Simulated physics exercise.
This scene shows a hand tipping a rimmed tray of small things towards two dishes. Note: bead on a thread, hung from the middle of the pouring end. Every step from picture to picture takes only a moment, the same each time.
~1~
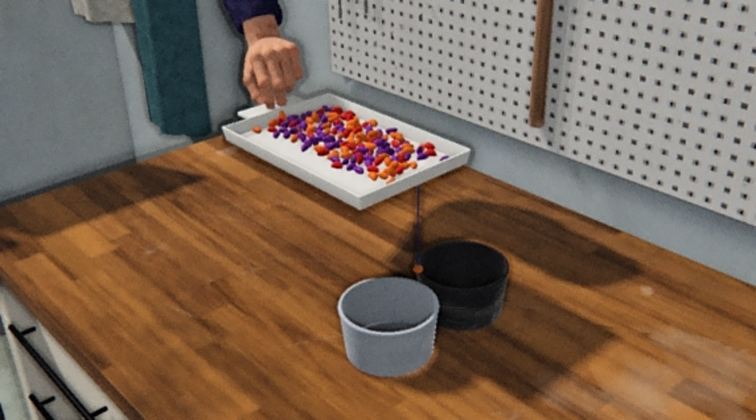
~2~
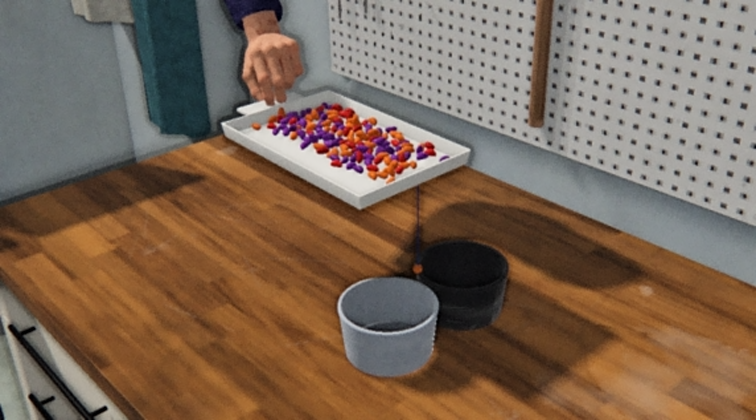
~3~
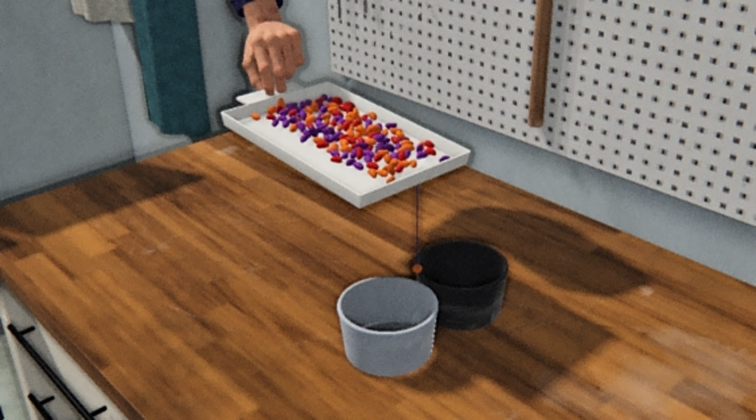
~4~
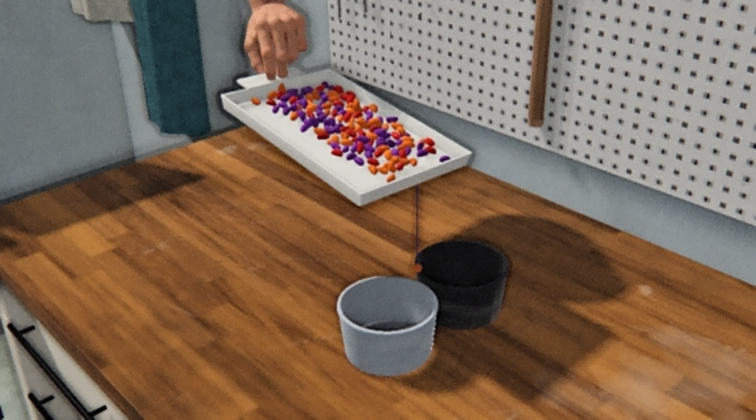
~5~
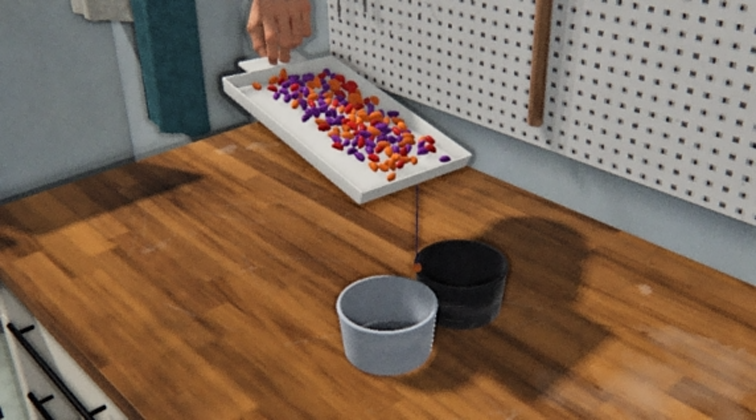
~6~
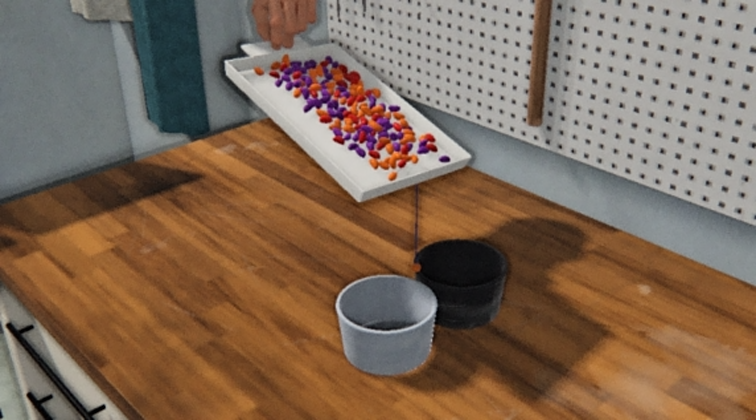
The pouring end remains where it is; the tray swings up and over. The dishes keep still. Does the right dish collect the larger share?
Yes, the rightmost dish is going to catch more.
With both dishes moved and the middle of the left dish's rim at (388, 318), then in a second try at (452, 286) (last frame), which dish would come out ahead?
At the first spot the right-side one comes out ahead, at the second spot the left-side one.
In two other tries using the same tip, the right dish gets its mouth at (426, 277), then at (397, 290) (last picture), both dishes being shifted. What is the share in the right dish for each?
I'd say about 30 percent, followed by about 0 percent.
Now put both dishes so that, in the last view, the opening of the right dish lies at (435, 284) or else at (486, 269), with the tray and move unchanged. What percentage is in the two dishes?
Roughly 40% on the first try and 90% on the second.
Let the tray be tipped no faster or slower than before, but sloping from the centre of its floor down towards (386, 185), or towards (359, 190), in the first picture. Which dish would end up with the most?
For the first heading it's the dish at left, and for the second it's the dish at left.
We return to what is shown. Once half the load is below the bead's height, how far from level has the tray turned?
Close to 115 degrees, I reckon.
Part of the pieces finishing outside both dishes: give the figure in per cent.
That works out to something like 40 per cent.
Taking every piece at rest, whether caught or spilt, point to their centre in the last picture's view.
Centre at rest: Close to (474, 312).
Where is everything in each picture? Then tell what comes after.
In the first picture, corners of the pouring end at (360, 195) and (467, 149), level; middle of the load at (351, 141), jelly beans; left dish at (422, 344); right dish at (496, 300); bead on its thread at (418, 269).
In the second picture, corners of the pouring end at (360, 195) and (467, 150), level; middle of the load at (351, 139).
In the third picture, corners of the pouring end at (360, 194) and (467, 151), tipped barely, lowest at the right corner; middle of the load at (350, 134).
In the fourth picture, corners of the pouring end at (361, 192) and (468, 152), tipped a little, lowest at the right corner; middle of the load at (351, 126).
In the fifth picture, corners of the pouring end at (362, 190) and (468, 154), tipped a little, lowest at the right corner; middle of the load at (352, 118).
In the sixth picture, corners of the pouring end at (363, 189) and (468, 155), tipped clearly, lowest at the right corner; middle of the load at (354, 111); left dish at (420, 342); right dish at (493, 299).
Soon after the last picture, tray tipped steeply; nearly all on the tray; a stray few in the air.
A little later, tray tipped past a quarter turn; nearly all on the tray; a stray few in the right dish; a small part outside both; a stray few in the air.
Later still, tray tipped past a quarter turn; a stray few in the left dish; about half in the right dish; about a third outside both.
At rest, tray tipped past a quarter turn; a stray few in the left dish; about half in the right dish; about a third outside both.
